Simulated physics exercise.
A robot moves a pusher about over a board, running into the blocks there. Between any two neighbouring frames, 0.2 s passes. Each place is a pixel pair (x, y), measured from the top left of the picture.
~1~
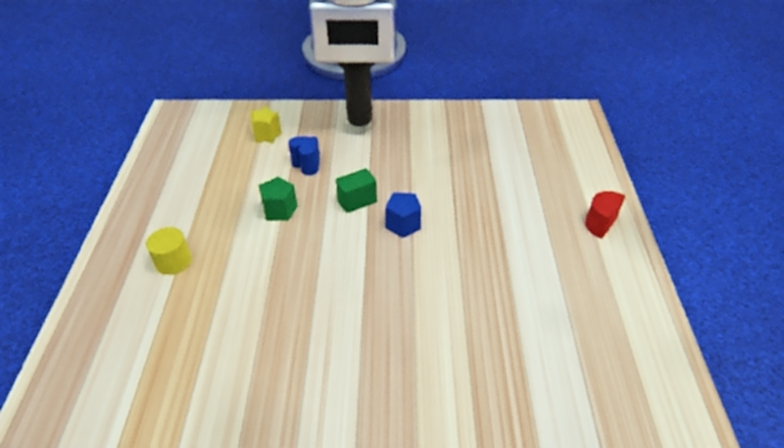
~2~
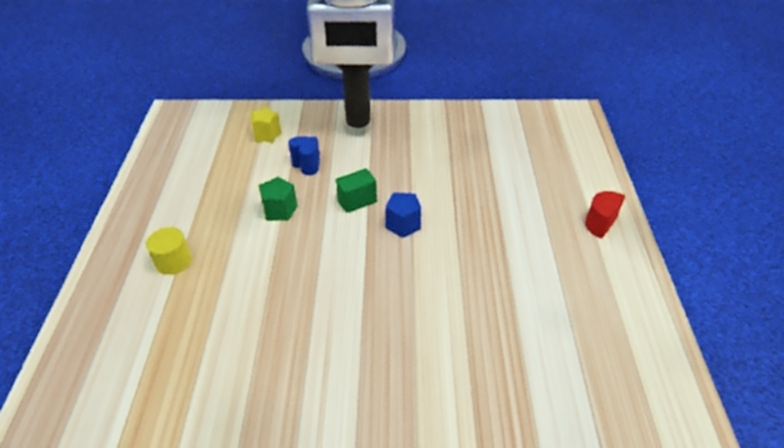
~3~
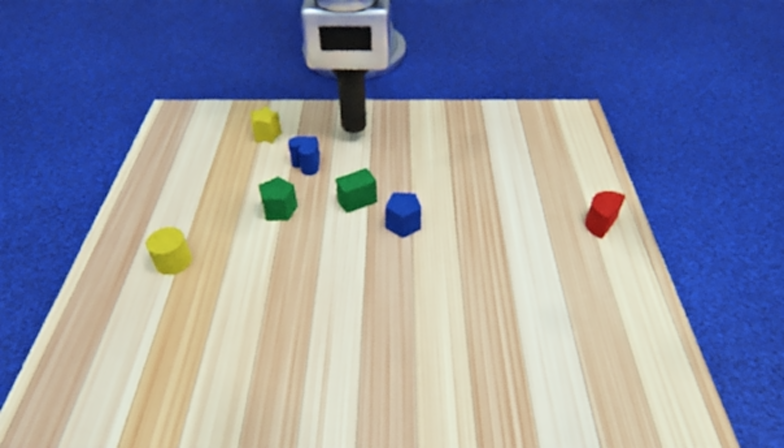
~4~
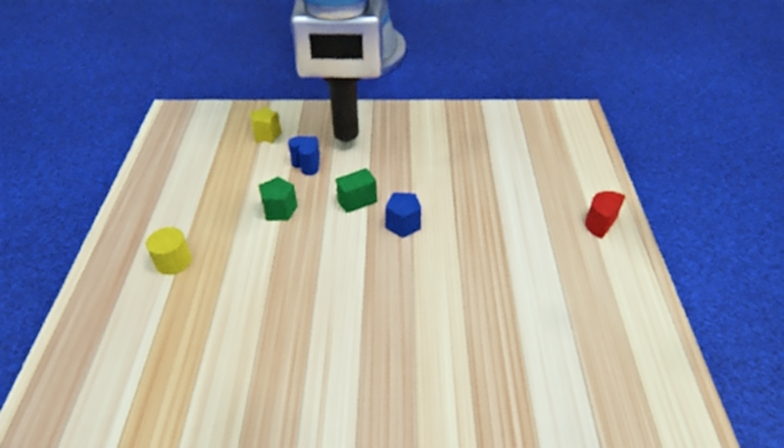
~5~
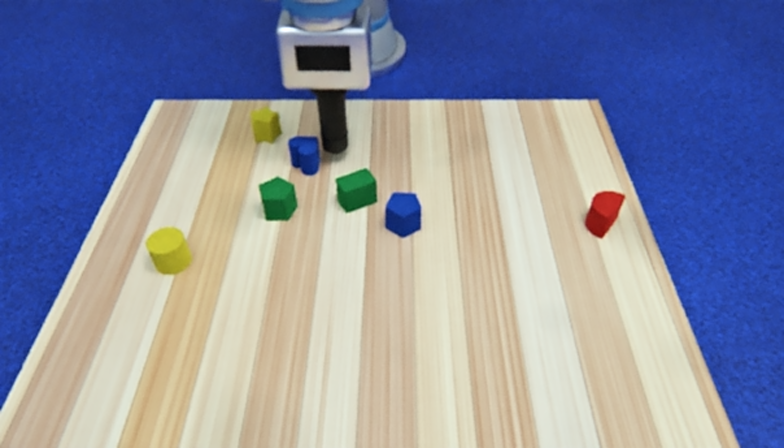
In the video, a robot arm with a black pusher moves slightly left and toward the viewer over a striped wooden board, nearing a small blue block, while the yellow, green, blue and red blocks all stay still.
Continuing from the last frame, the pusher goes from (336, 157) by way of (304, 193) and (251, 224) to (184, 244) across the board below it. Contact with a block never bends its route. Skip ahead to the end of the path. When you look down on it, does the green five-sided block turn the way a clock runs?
No.
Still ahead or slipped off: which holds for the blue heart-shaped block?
The pusher has moved past the blue heart-shaped block by the time the path ends.
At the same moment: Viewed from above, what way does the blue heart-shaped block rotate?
Overhead view: Clockwise.
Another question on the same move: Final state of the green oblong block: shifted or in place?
At the moment the path ends, the green oblong block still stands where it did.
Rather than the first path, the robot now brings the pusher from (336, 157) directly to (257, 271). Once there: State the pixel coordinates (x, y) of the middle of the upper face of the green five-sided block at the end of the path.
Its top centre lands on (258, 197).
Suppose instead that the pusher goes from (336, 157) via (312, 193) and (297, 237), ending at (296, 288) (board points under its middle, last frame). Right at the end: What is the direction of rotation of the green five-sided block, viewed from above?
It turns round clockwise.
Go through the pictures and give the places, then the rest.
The first picture shows tip of the pusher at (360, 120), middles of tops, yellow round block at (165, 240), green five-sided block at (275, 188), blue heart-shaped block at (304, 144), green oblong block at (356, 179).
The second picture shows pusher at (358, 122), nothing pushed.
The third picture shows pusher at (354, 126), nothing pushed.
The fourth picture shows pusher at (346, 135), nothing pushed.
The fifth picture shows pusher at (335, 146), yellow round block at (165, 240), green five-sided block at (275, 188), blue heart-shaped block at (304, 144), green oblong block at (356, 179).
On the path given first. One third of the way, pusher at (302, 183); blue heart-shaped block at (296, 146), turned 25° clockwise.
Two thirds of the way, pusher at (247, 214); green five-sided block at (218, 220); blue heart-shaped block at (296, 146), turned 25° clockwise.
At the end, pusher at (180, 233); yellow round block at (132, 258); green five-sided block at (174, 246), turned 40° anticlockwise; blue heart-shaped block at (296, 146), turned 25° clockwise; green oblong block unmoved.
